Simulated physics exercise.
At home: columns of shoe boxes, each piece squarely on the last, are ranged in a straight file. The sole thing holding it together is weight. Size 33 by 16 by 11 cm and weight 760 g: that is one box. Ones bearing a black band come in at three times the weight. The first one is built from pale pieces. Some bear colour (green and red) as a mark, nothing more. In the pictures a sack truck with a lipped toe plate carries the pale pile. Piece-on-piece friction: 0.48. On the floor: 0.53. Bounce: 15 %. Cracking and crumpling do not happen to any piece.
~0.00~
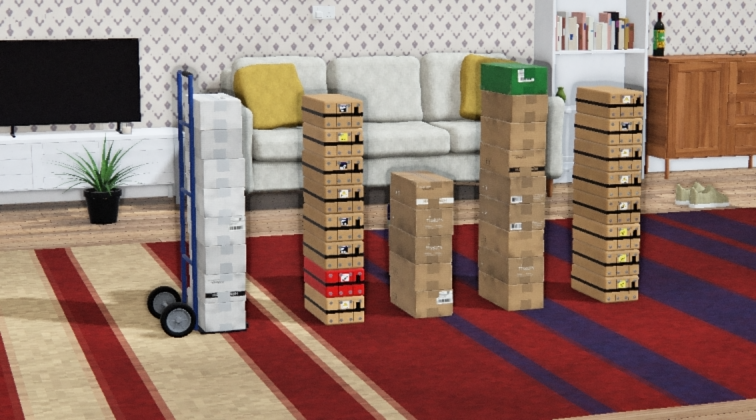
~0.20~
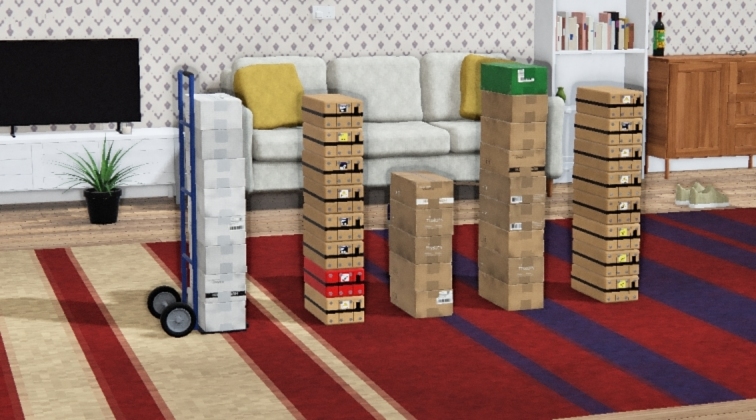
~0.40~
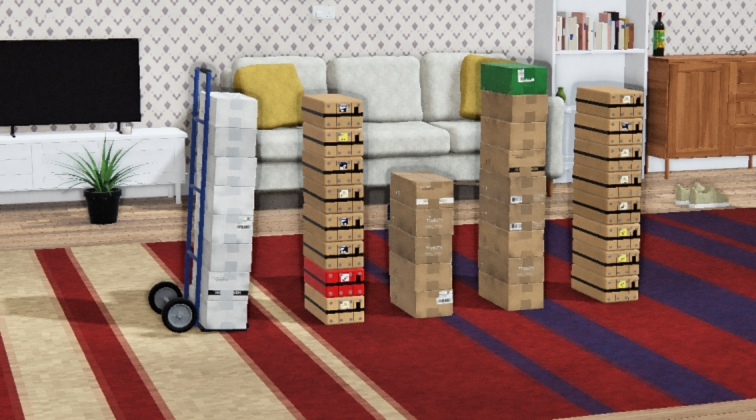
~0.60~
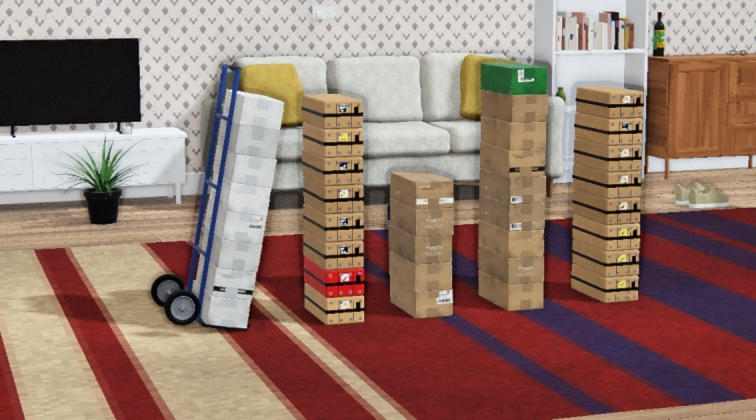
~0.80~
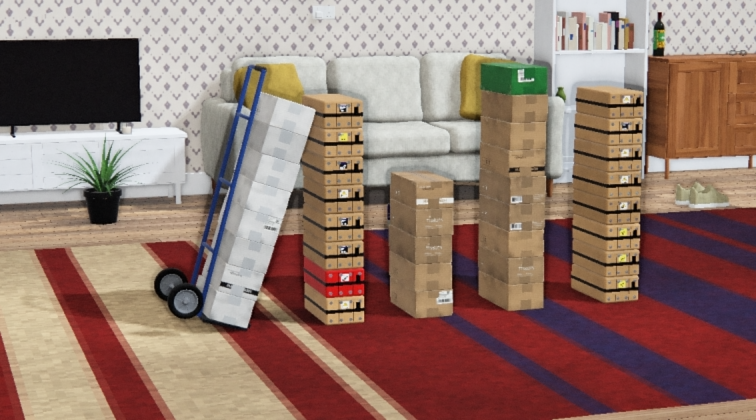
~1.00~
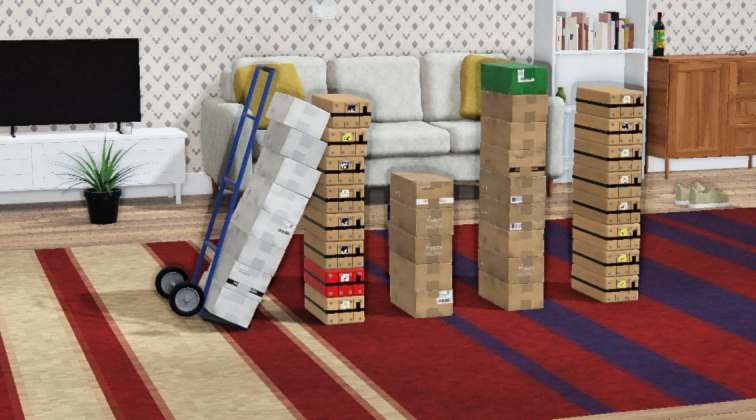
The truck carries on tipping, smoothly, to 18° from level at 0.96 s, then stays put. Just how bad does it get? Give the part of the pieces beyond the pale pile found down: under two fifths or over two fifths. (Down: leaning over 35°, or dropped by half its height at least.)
The share down will fall short of two fifths.
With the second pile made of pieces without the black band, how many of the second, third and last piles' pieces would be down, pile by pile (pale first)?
Counts down - second: 8; third: 5; last: 8.
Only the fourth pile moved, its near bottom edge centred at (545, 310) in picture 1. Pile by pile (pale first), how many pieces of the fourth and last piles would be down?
Fourth 0, last 0.
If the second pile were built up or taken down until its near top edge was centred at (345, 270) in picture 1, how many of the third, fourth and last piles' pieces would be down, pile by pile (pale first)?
You'd get third 0, fourth 0 and last 0.
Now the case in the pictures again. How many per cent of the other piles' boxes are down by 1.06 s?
0 %.
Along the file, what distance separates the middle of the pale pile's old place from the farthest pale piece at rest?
Distance along: Near 35 cm.
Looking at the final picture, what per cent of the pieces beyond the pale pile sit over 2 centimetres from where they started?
Share: 5 in a hundred.
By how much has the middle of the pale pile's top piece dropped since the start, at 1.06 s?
Drop so far: Roughly 5 cm.
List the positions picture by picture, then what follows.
In the first frame (we follow the side turned to the camera), truck frame (191, 127) 0° forward; green box (529, 81); red box (345, 284); no other piece has moved.
In the second frame, truck frame (192, 127) 0° forward; green box (529, 81).
In the third frame, truck frame (206, 124) 4° forward, top of the pale pile leaning 4°; green box (529, 81); no other piece has moved.
In the fourth frame, truck frame (230, 120) 10° forward, top of the pale pile leaning 11°; green box (529, 81); no other piece has moved.
In the fifth frame, truck frame (251, 120) 16° forward, top of the pale pile leaning 19°; green box (529, 81); no other piece has moved.
In the sixth frame, truck frame (258, 120) 18° forward, top of the pale pile leaning 25°; red box (345, 284); green box (529, 81); 2 stirred so far.
Around 1.06 s, 0 of the pale pile down; none of the 30 other boxes down, 3 disturbed.
Around 1.28 s, 0 of the pale pile down; none of the 30 other boxes down, 2 disturbed.
Finally (2.0 s), 0 of the pale pile down; none of the 30 other boxes down, 2 disturbed; red box unmoved; green box unmoved. That is 0 per cent. Seen by the last camera, middles, red box near (334, 276), green box near (513, 79).
